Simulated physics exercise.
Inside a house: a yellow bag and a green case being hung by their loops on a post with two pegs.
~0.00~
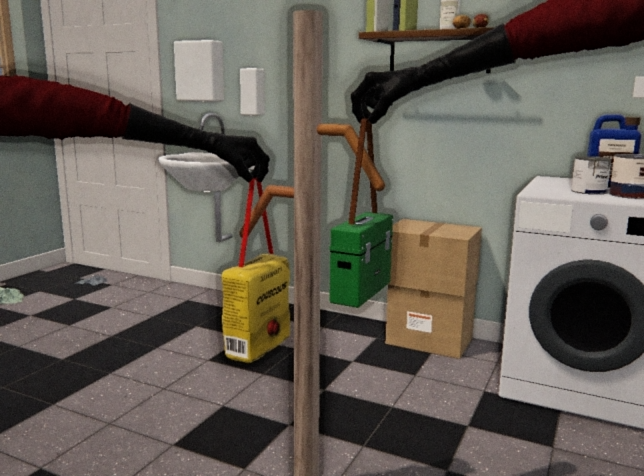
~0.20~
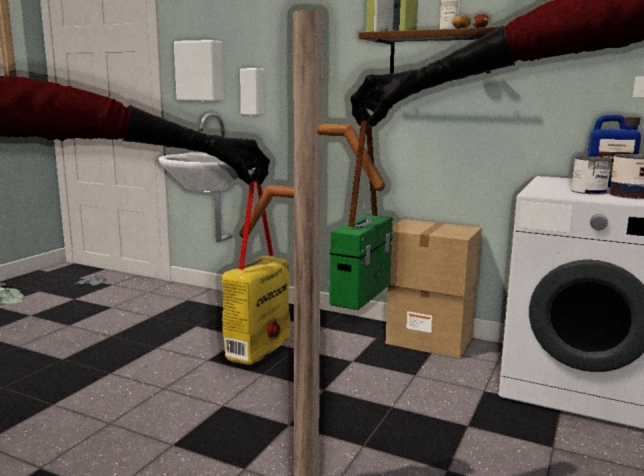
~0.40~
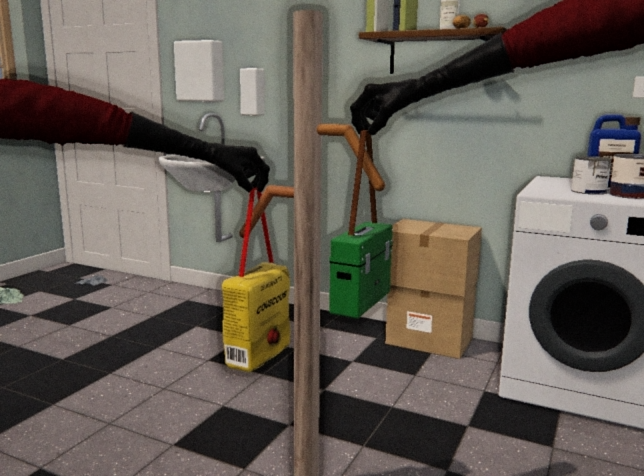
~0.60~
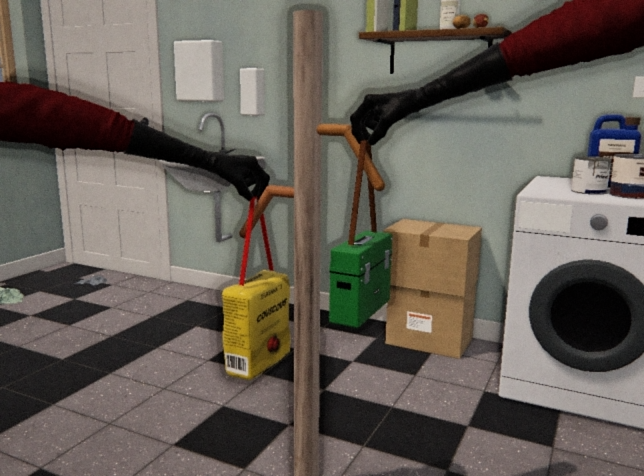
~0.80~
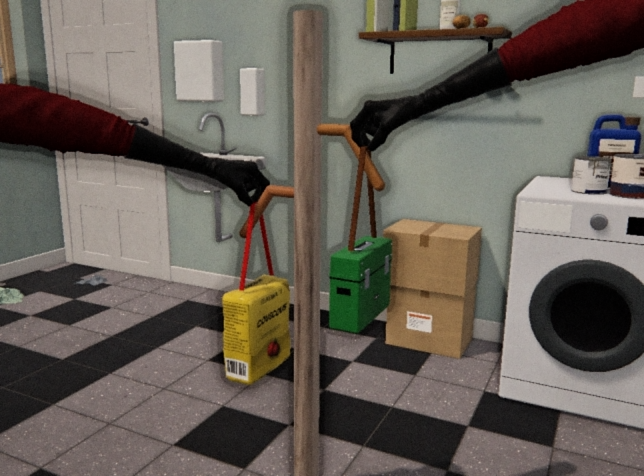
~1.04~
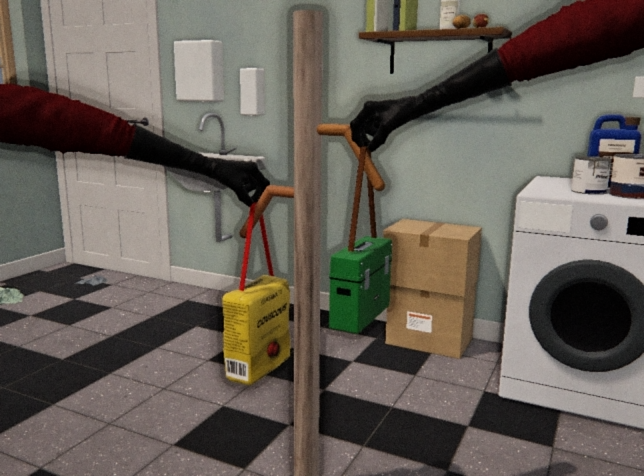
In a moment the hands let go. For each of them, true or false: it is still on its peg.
Yellow bag: False. Green case: False.
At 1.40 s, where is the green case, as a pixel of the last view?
Near (357, 447).
After 1.40 s, yellow bag on the floor; green case falling near (357, 447).
After 1.70 s, yellow bag on the floor; green case on the floor.
At rest, yellow bag on the floor; green case on the floor. The yellow bag slips off its peg and the green case drops to the floor.
